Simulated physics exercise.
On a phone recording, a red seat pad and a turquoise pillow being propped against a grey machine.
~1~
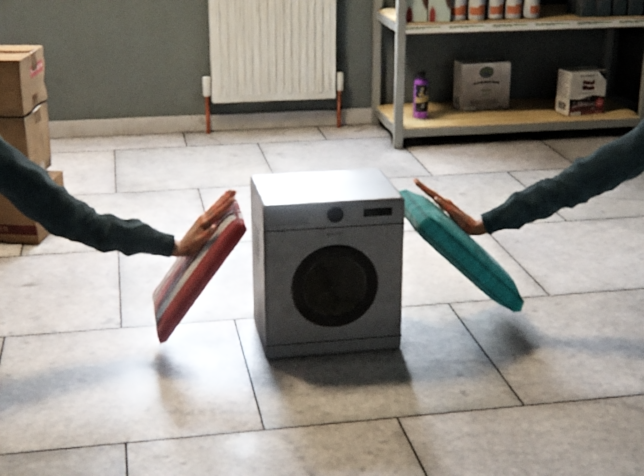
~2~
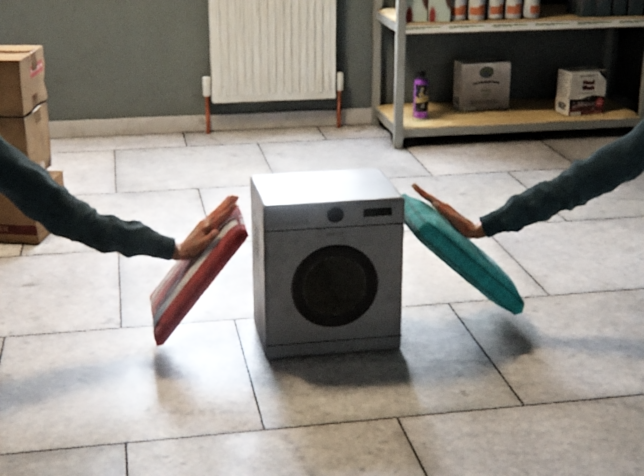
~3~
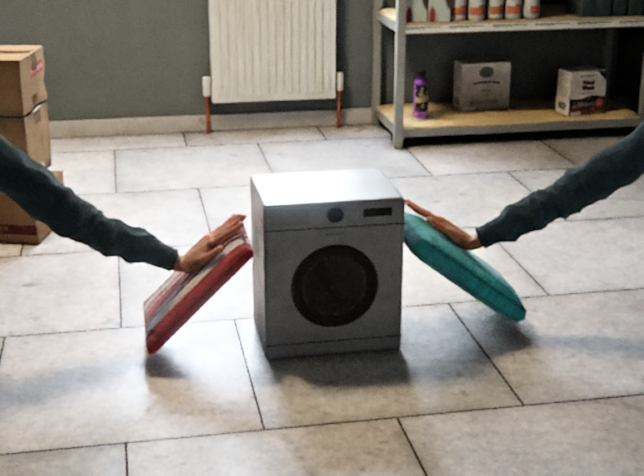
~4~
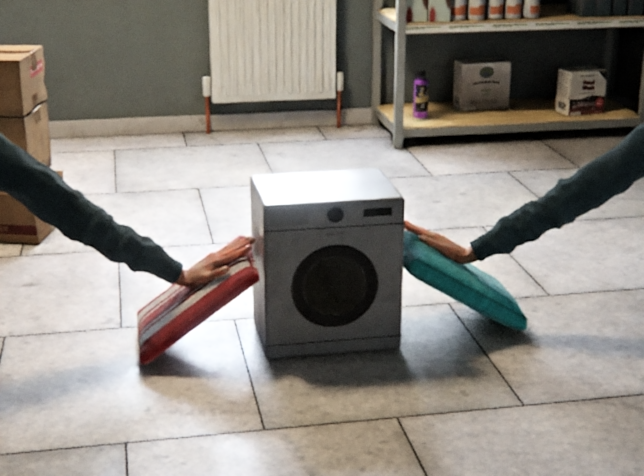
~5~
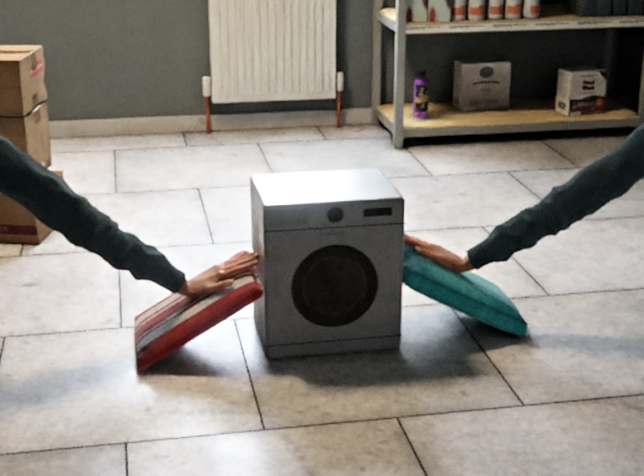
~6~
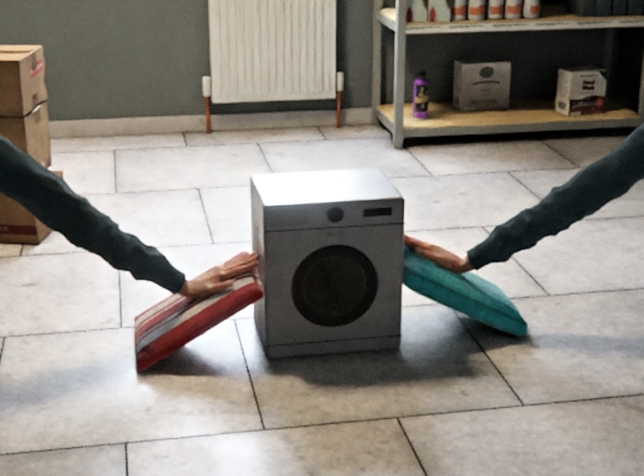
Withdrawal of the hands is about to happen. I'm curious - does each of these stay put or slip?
Here is how it goes: The red seat pad slips down; the turquoise pillow slips down.
Then, 0.26 s on from there, seat pad slipping down near (190, 325); pillow flat on the floor near (459, 306).
Then, 0.42 s on from there, seat pad flat on the floor near (189, 336); pillow flat on the floor near (458, 310).
In the end, seat pad flat on the floor near (189, 336); pillow flat on the floor near (458, 310). The red seat pad slumps to the floor and the turquoise pillow slides down flat.
